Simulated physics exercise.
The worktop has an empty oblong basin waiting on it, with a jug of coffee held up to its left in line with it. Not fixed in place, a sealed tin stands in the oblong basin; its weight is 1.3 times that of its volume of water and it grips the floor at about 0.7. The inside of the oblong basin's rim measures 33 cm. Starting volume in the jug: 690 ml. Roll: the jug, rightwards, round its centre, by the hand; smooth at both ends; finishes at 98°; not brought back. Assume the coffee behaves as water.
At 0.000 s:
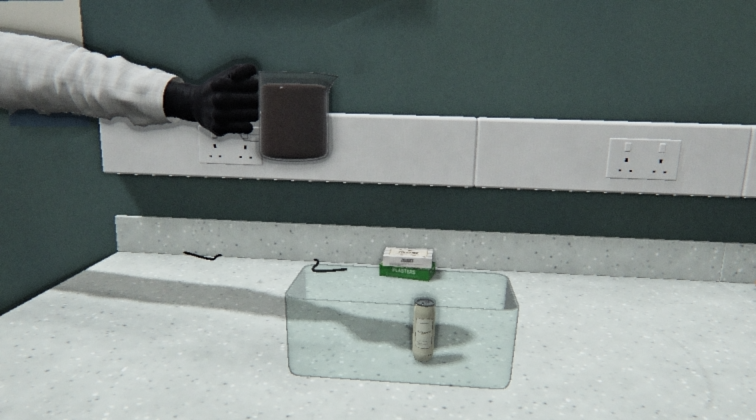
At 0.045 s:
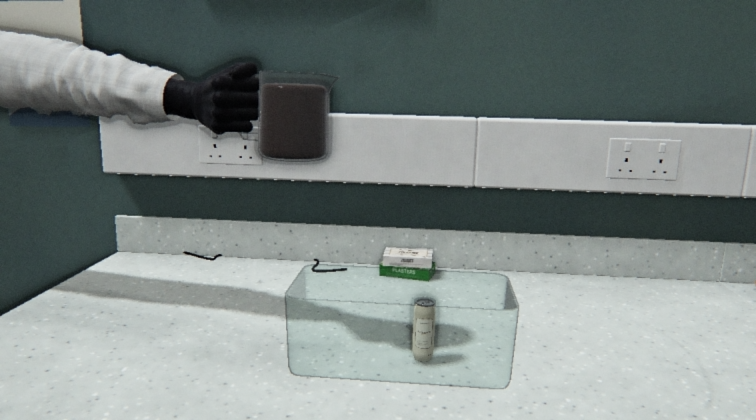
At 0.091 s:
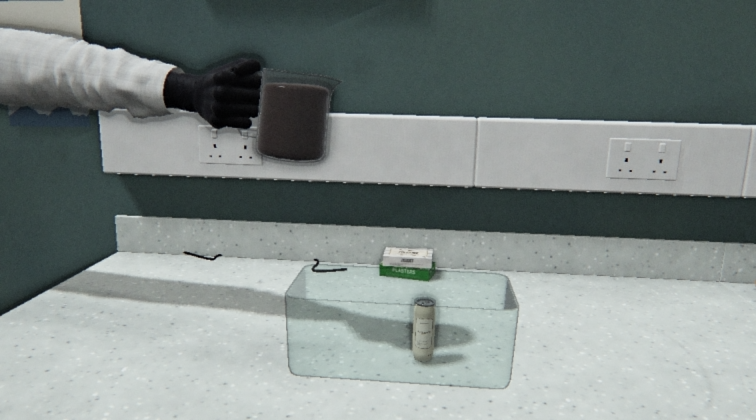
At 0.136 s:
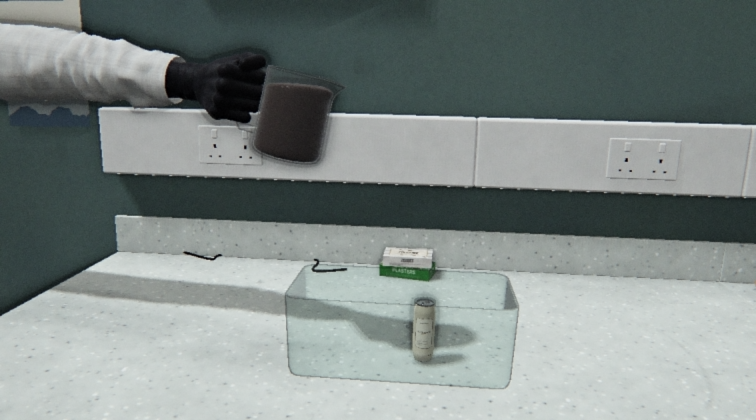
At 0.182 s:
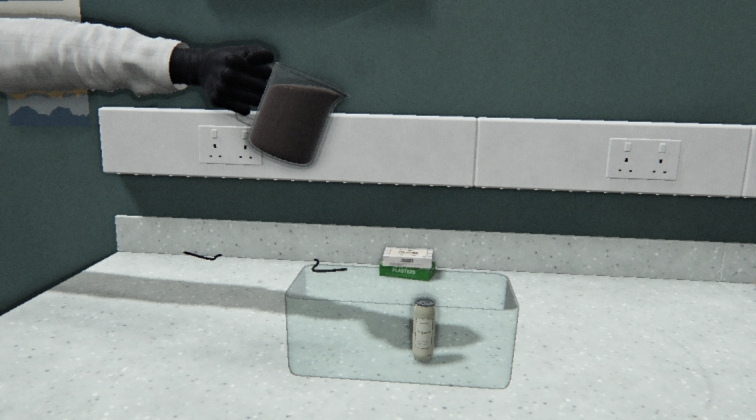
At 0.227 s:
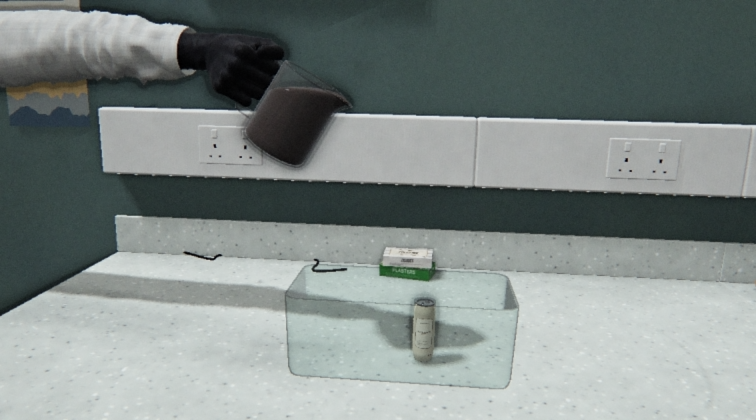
On a speckled worktop against a dark green wall, a clear oblong basin stands empty near a small box and a tin. A black-gloved hand holds a jug of dark liquid above and to its left, upright and nearly still, then steadily tilts it rightward towards the basin's side.
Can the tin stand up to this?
Looks like it can't take it.
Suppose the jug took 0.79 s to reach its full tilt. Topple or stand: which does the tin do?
Tips over.
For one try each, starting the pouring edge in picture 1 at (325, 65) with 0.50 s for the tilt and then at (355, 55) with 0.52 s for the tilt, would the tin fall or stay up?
In the first try it remains standing; in the second it remains standing.
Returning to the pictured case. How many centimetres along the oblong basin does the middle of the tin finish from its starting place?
Around 7.5 cm.
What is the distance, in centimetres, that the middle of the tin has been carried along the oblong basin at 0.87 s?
The tin has gone some 8 cm.
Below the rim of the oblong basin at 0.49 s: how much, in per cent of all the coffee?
3 %, give or take.
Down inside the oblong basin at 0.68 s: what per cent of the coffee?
Roughly 40 percent of it.
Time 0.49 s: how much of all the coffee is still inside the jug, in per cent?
66 %.
After 0.49 s the tilt is 91° and 66 per cent is still to pour; the tin stands where it began.
After 0.68 s the tilt is 98° and 26 per cent is still to pour; the tin leans 11°.
After 0.87 s the tilt is 98° and 10 per cent is still to pour; the tin lies on its side.
After 1.09 s the tilt is 98° and 4 per cent is still to pour; the tin lies on its side.
In the end the tin lies on its side.
